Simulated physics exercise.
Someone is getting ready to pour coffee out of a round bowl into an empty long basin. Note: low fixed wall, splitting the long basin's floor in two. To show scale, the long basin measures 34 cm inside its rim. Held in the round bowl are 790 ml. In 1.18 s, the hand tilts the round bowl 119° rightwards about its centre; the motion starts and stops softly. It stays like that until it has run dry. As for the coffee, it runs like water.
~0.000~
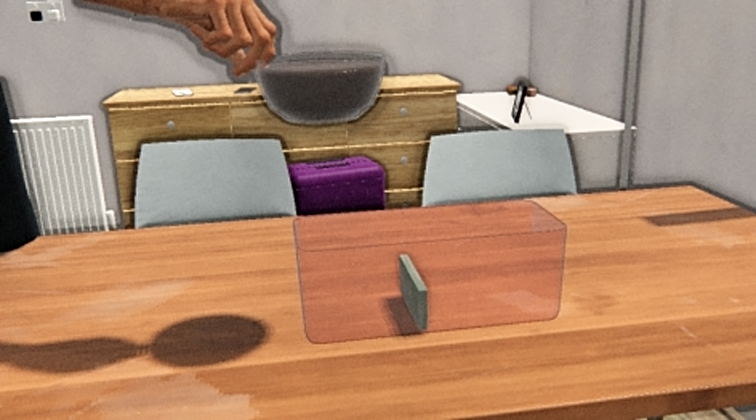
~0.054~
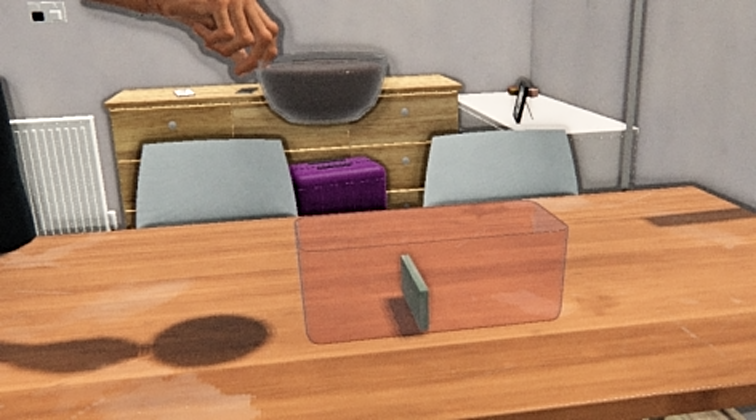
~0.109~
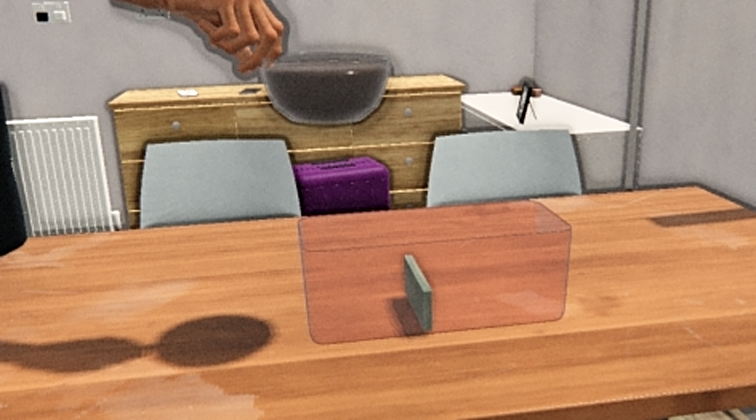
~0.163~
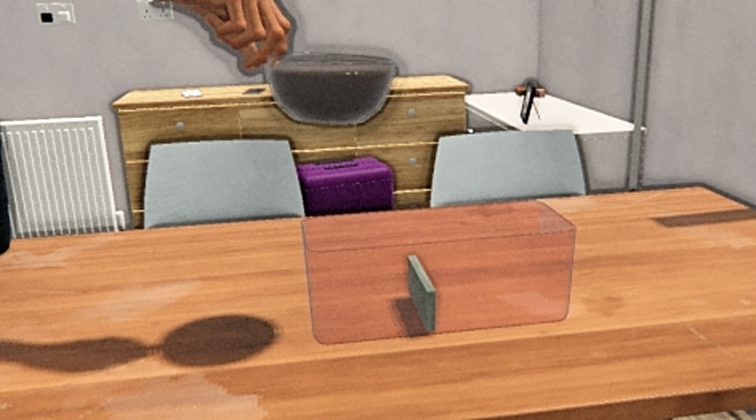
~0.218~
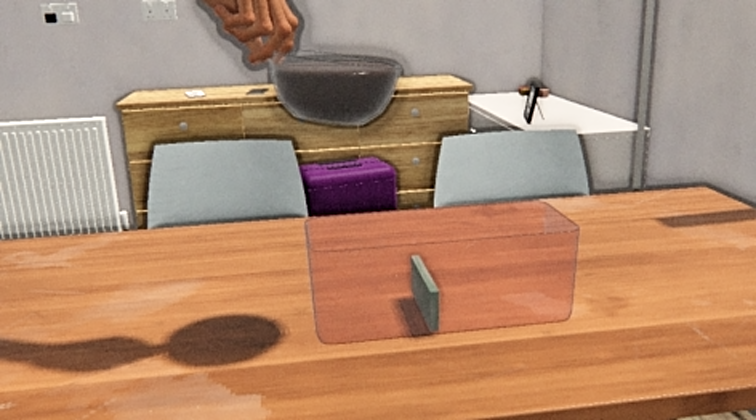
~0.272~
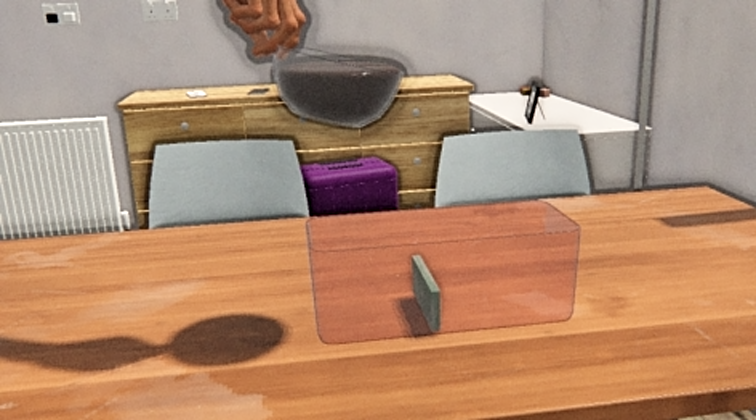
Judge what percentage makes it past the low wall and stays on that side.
Some 81 per cent makes it over and stays.
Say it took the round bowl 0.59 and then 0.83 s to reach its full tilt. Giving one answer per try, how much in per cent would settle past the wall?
First 70, then 75 per cent.
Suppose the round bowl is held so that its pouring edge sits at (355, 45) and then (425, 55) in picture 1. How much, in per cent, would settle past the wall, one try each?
65 in a hundred, followed by 95 in a hundred.
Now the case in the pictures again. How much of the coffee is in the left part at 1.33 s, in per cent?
The left part holds some 18 per cent.
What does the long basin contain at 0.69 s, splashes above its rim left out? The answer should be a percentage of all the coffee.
About 26 per cent.
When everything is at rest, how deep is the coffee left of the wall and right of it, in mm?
The left ends up at roughly 8 mm, with the right at roughly 28 mm.
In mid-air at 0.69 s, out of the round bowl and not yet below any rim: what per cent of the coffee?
My guess is roughly 44 %.
After 0.69 s the tilt is 76° and 30 per cent is still to pour, 1 is left of the wall and 26 right of it.
After 1.00 s the tilt is 113° and 0 per cent is still to pour, 15 is left of the wall and 80 right of it.
After 1.33 s the tilt is 119° and 0 per cent is still to pour, 18 is left of the wall and 81 right of it.
After 1.68 s the tilt is 119° and 0 per cent is still to pour, 18 is left of the wall and 81 right of it.
In the end 18 per cent lies left of the wall, 81 right of it and 1 outside.
